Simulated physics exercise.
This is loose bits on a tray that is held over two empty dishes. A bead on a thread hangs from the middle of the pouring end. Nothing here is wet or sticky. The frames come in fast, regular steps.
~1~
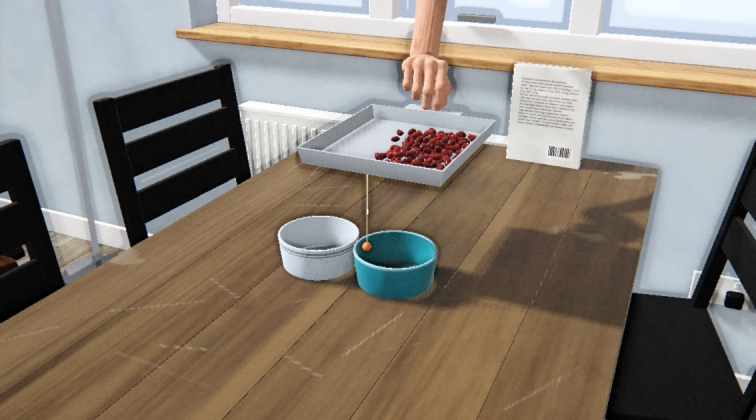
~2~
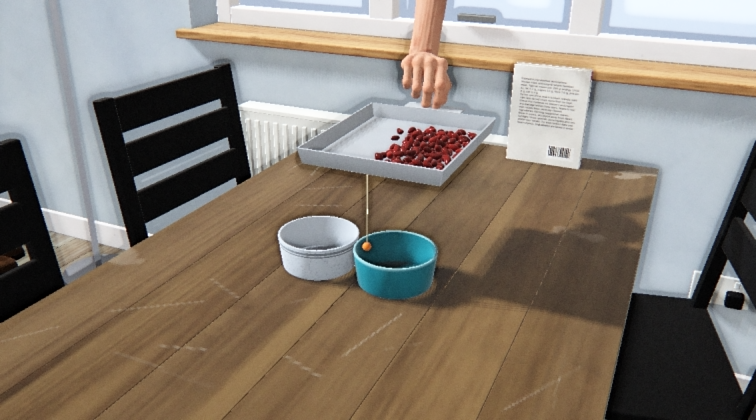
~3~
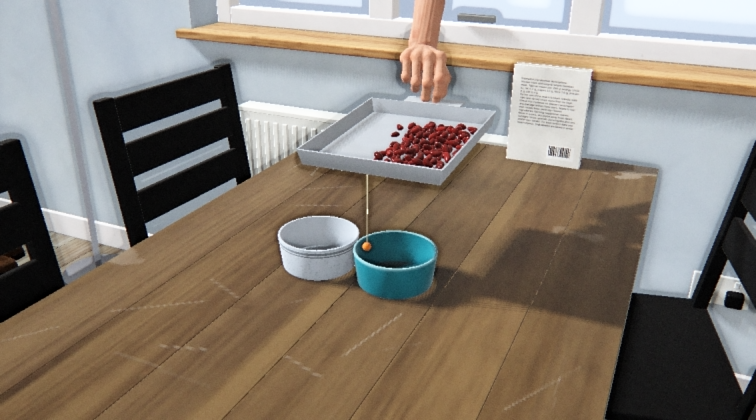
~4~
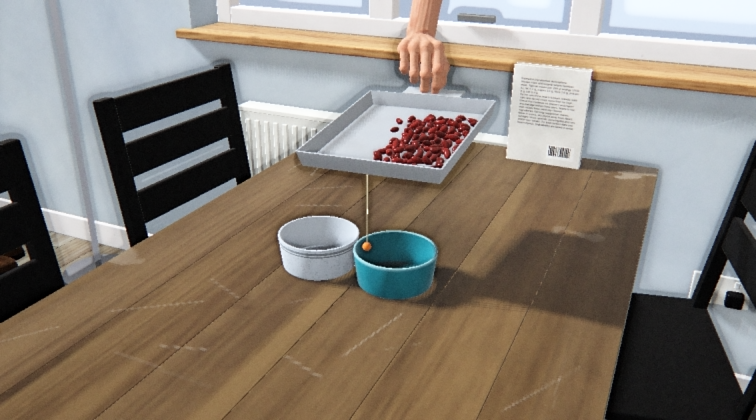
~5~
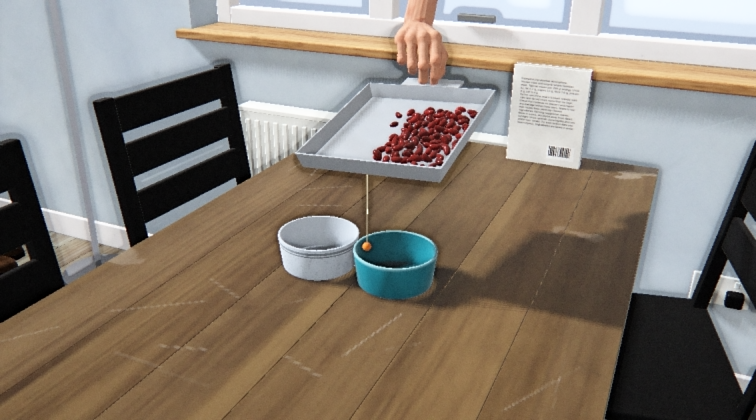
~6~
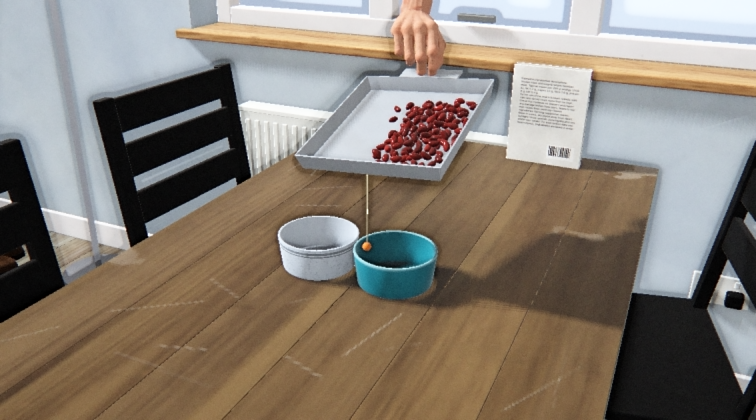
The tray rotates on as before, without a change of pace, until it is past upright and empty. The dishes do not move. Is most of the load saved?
Caught overall: Only the smaller part.
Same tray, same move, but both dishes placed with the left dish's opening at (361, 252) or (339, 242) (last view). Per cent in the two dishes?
The first gives 10 %, the second 20 %.
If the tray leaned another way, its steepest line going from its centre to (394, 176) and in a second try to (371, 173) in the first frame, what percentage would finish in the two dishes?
First some 0, then 0 per cent.
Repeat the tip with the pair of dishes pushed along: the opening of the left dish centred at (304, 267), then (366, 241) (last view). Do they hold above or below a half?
At the first place the larger part, at the second the smaller part.
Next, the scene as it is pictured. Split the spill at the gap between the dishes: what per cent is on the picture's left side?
Near 90 %.
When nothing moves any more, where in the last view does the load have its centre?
At about (309, 306).
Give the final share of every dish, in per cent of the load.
Left dish near 10 in a hundred; right dish near 0.
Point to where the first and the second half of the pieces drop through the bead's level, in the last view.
Early half (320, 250), late half (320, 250).
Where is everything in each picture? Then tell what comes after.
The first picture shows corners of the pouring end at (302, 147) and (441, 169), level; middle of the load at (424, 147), kidney beans; left dish at (299, 262); right dish at (378, 281); bead on its thread at (367, 246).
The second picture shows corners of the pouring end at (302, 147) and (440, 169), level; middle of the load at (424, 146).
The third picture shows corners of the pouring end at (301, 148) and (440, 168), tipped barely, lowest at the left corner; middle of the load at (424, 143).
The fourth picture shows corners of the pouring end at (301, 150) and (439, 167), tipped a little, lowest at the left corner; middle of the load at (424, 139).
The fifth picture shows corners of the pouring end at (300, 152) and (438, 166), tipped a little, lowest at the left corner; middle of the load at (423, 134).
The sixth picture shows corners of the pouring end at (300, 154) and (437, 165), tipped clearly, lowest at the left corner; middle of the load at (422, 130); left dish at (299, 262); right dish at (378, 281).
Soon after the last picture, tray tipped steeply; all on the tray.
A little later, tray tipped right over; nearly all on the tray; a stray few outside both; a stray few in the air.
Later still, tray tipped past a quarter turn; a small part in the left dish; most outside both.
At rest, tray tipped past a quarter turn; none in the right dish; a small part in the left dish; most outside both.
